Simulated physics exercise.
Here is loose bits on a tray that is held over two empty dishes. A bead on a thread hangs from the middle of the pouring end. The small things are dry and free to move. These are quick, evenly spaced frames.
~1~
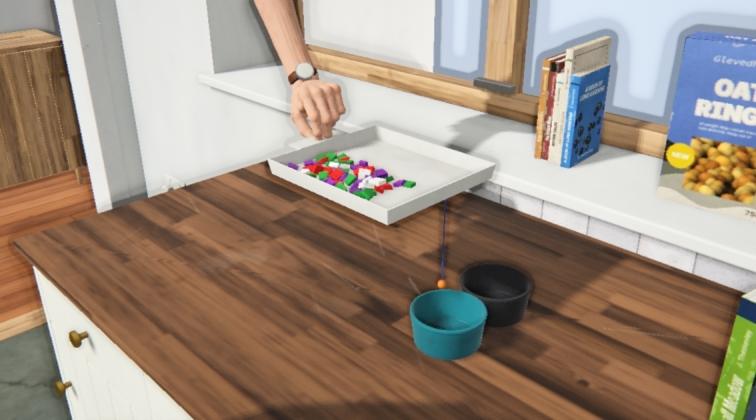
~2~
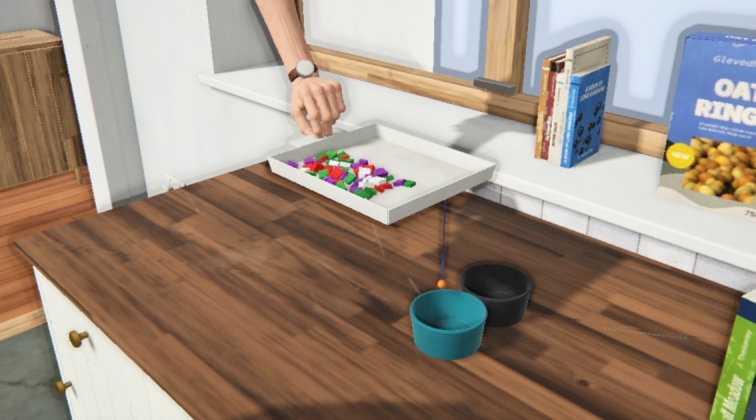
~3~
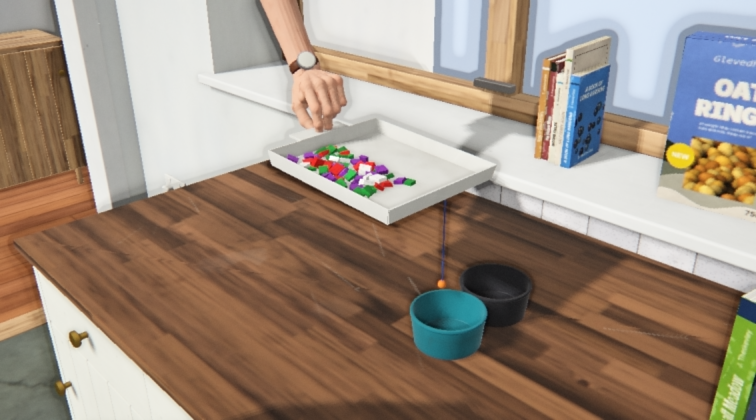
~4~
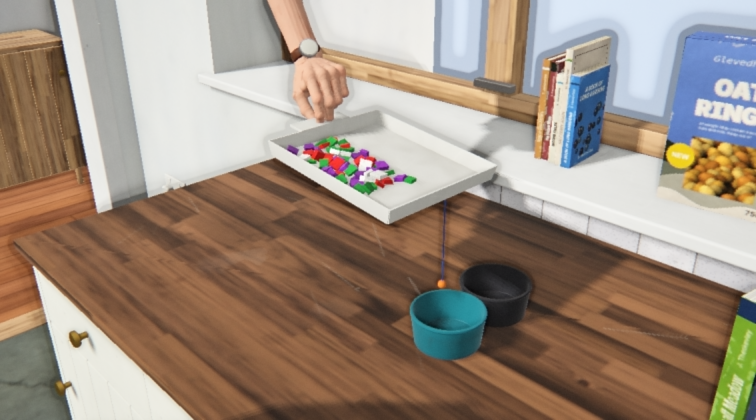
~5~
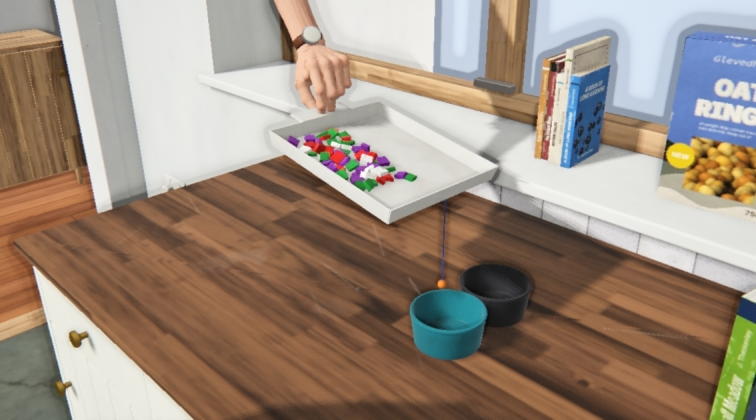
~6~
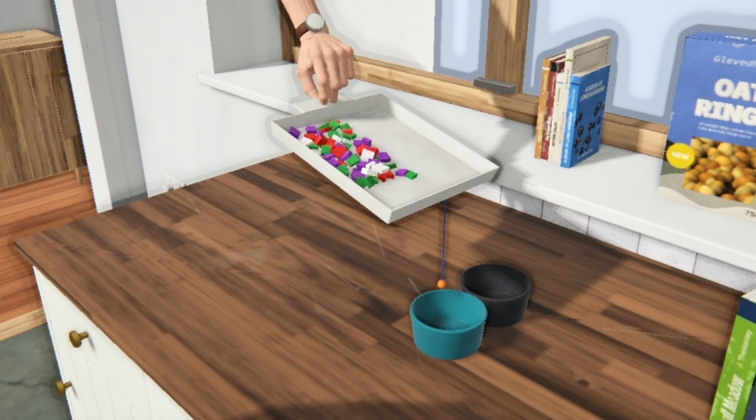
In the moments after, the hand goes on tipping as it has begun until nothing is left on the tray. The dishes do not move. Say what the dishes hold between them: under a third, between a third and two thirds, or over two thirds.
Together they catch between a third and two thirds.
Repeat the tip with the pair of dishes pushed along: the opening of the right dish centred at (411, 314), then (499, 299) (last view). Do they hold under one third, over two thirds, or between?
First below one third, then beyond two thirds.
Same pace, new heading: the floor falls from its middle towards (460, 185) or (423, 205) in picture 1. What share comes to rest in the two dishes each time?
In turn 90 and 20 in a hundred.
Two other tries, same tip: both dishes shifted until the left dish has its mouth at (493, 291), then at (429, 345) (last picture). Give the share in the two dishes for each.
First some 30, then 70 per cent.
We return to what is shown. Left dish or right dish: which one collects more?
It is the left-hand dish.
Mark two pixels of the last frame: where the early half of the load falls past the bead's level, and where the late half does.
The first part at (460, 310); the rest at (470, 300).
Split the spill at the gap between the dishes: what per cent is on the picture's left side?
Some 30 per cent.
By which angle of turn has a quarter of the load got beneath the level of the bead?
At about 100°.
Soon, tray tipped steeply; nearly all on the tray; a stray few in the air.
A while on, tray tipped right over; most on the tray; a small part in the left dish; a stray few in the right dish; a small part outside both; a small part in the air.
Towards the end, tray tipped past a quarter turn; about a third in the left dish; about a quarter in the right dish; about half outside both.
Finally, tray tipped past a quarter turn; about a third in the left dish; about a quarter in the right dish; about half outside both.
